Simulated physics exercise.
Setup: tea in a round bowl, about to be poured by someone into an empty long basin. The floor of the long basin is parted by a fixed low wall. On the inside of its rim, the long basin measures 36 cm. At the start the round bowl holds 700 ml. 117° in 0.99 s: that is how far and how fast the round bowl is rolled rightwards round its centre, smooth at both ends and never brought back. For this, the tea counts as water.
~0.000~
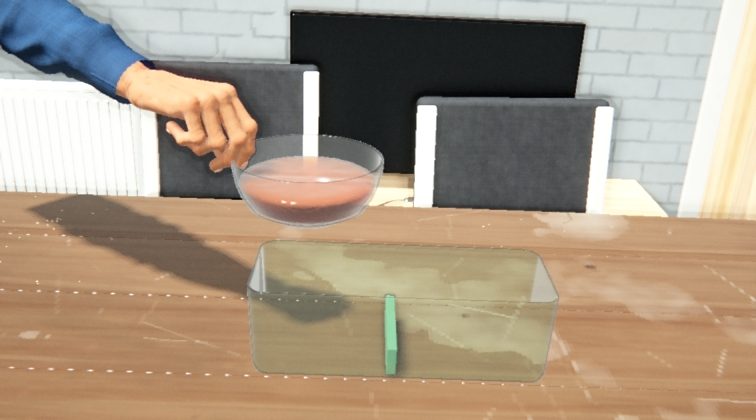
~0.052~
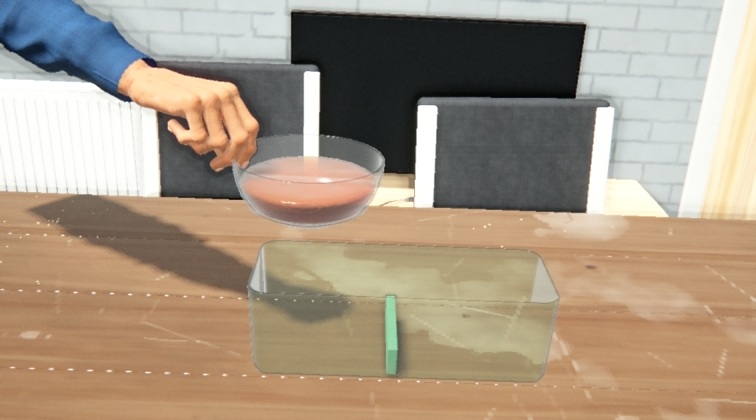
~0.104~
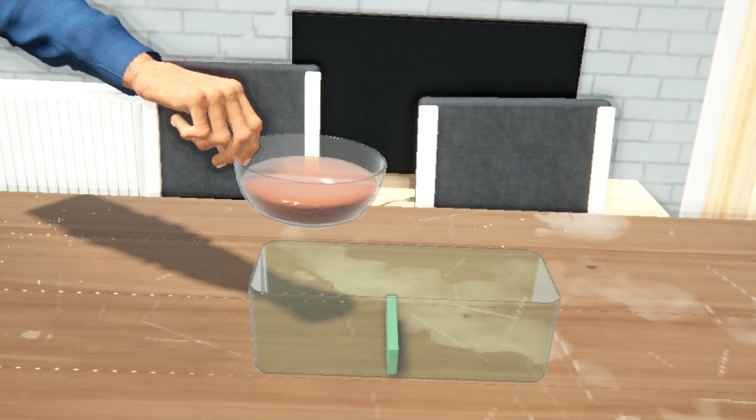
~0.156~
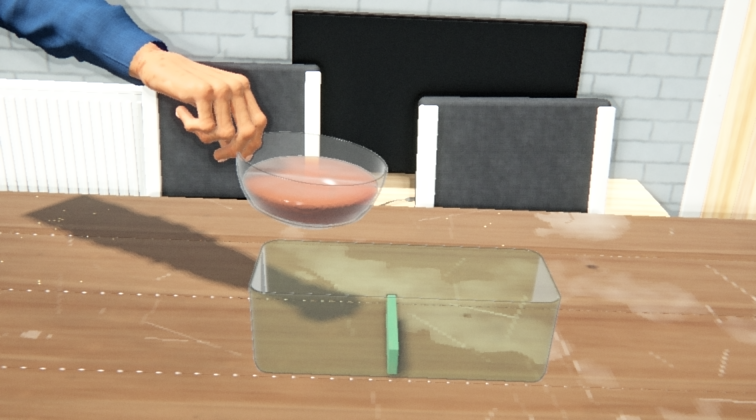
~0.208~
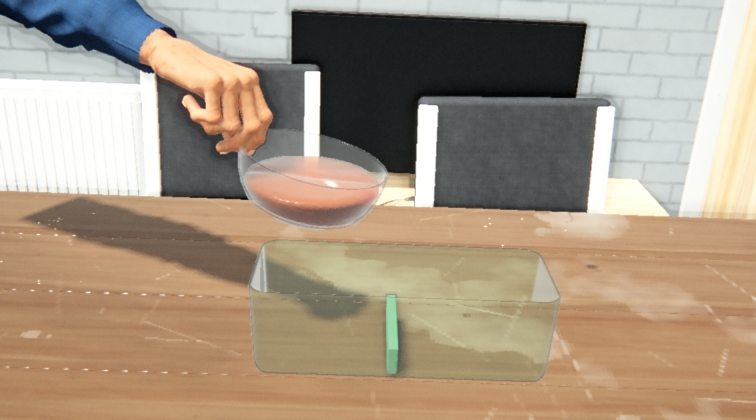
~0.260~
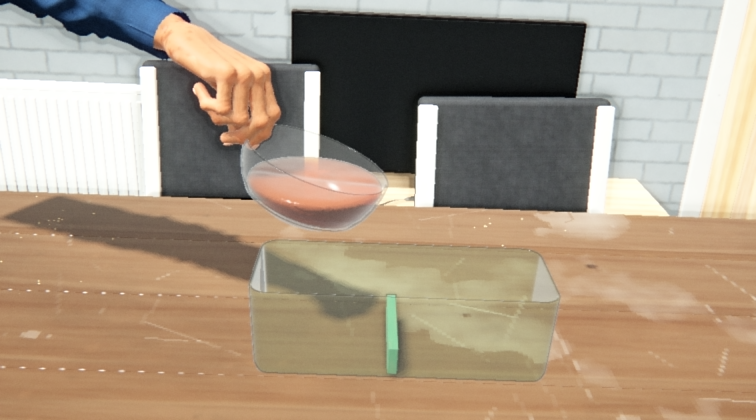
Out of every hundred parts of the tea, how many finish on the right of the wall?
About 62 in every hundred.
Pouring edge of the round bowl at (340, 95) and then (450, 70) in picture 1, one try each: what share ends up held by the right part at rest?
30 then 85 %.
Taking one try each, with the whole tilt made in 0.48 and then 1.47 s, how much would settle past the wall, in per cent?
I'd say 50 percent on the first go, 70 percent on the next.
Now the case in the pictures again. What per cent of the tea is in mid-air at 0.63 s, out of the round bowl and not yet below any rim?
Some 28 % is the figure.
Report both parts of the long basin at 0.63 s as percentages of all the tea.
Lab note: Left near 4 %, right near 44.
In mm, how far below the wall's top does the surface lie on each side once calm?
Near 26 mm for the left and near 20 mm for the right.
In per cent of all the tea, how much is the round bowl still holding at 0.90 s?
Around 0 percent of it.
By 0.63 s the tilt is 83° and 25 per cent is still to pour, 4 is left of the wall and 43 right of it.
By 0.90 s the tilt is 115° and 0 per cent is still to pour, 37 is left of the wall and 62 right of it.
By 1.18 s the tilt is 117° and 0 per cent is still to pour, 37 is left of the wall and 62 right of it.
By 1.49 s the tilt is 117° and 0 per cent is still to pour, 37 is left of the wall and 62 right of it.
At rest 37 per cent lies left of the wall, 62 right of it and 1 outside.
